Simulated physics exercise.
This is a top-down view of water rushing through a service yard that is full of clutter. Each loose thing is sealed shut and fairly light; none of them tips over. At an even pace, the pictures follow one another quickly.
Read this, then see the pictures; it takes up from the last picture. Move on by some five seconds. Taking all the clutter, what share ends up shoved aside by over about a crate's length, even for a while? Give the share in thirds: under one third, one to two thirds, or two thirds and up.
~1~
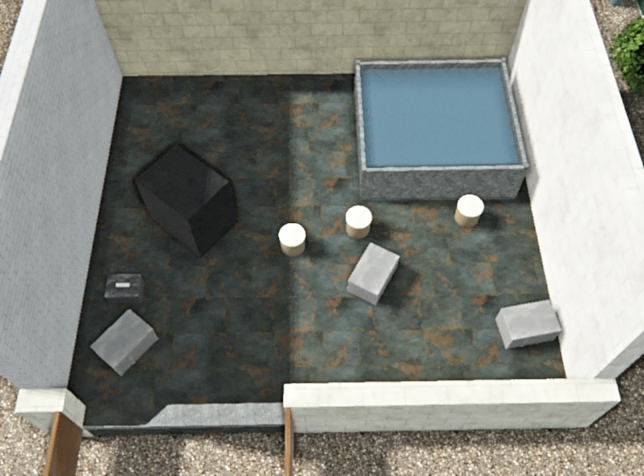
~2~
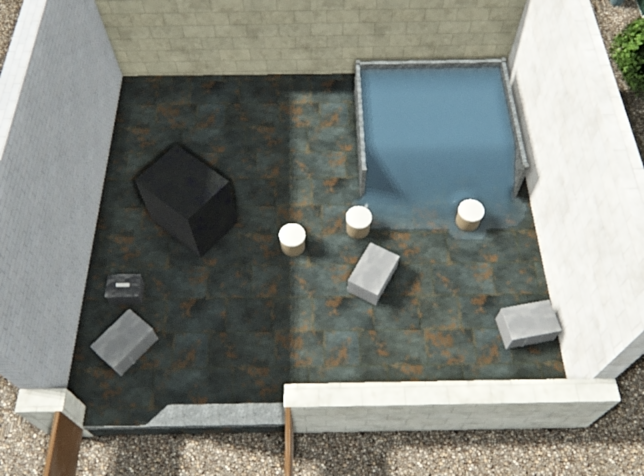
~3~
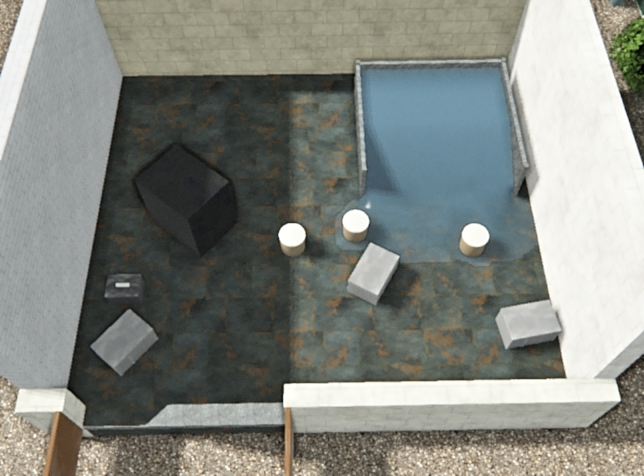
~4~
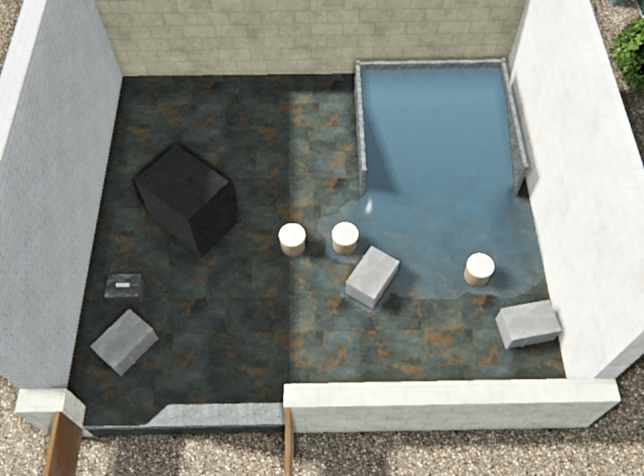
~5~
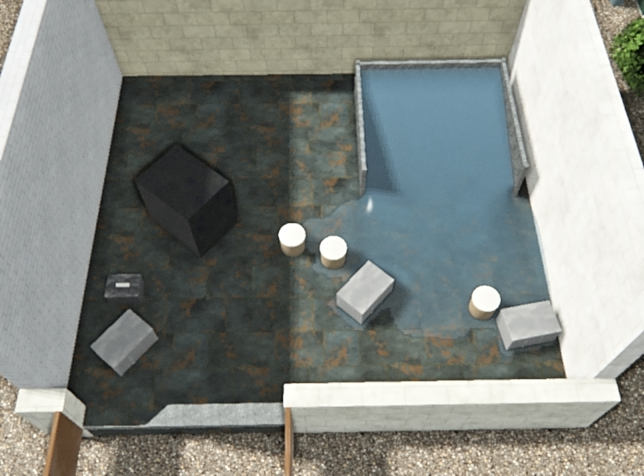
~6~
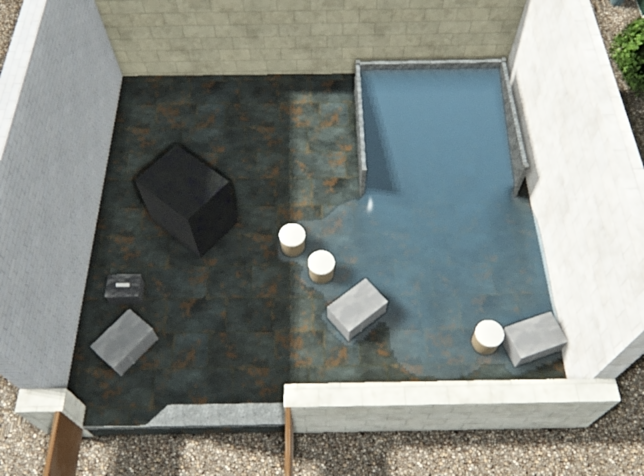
Two thirds and up.
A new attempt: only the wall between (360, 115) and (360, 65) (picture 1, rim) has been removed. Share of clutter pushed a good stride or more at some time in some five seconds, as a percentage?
Around 30 in a hundred.
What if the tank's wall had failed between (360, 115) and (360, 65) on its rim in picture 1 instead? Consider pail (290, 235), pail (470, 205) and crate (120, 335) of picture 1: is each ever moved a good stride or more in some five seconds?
Listed in turn, never travels that far, never travels that far, ends up that far off.
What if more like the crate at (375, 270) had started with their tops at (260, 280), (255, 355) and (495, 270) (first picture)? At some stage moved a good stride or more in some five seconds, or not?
Each in turn: Pushed clear, pushed clear, pushed clear.
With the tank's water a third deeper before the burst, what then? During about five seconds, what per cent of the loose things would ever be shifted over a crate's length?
Some 100 per cent.
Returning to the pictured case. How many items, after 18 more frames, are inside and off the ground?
I get 2.
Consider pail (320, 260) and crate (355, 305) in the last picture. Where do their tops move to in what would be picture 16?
First object near (204, 373); second object near (262, 378).
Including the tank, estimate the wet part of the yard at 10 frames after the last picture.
About 50 percent.
A moment on, 4 of 7 are well off their spots; 1 afloat.
Next, 4 of 7 are well off their spots; 3 afloat.
Later, 5 of 7 are well off their spots; 2 afloat.
In the end, 7 of 7 are well off their spots, and 7 have been at some point; 3 afloat.
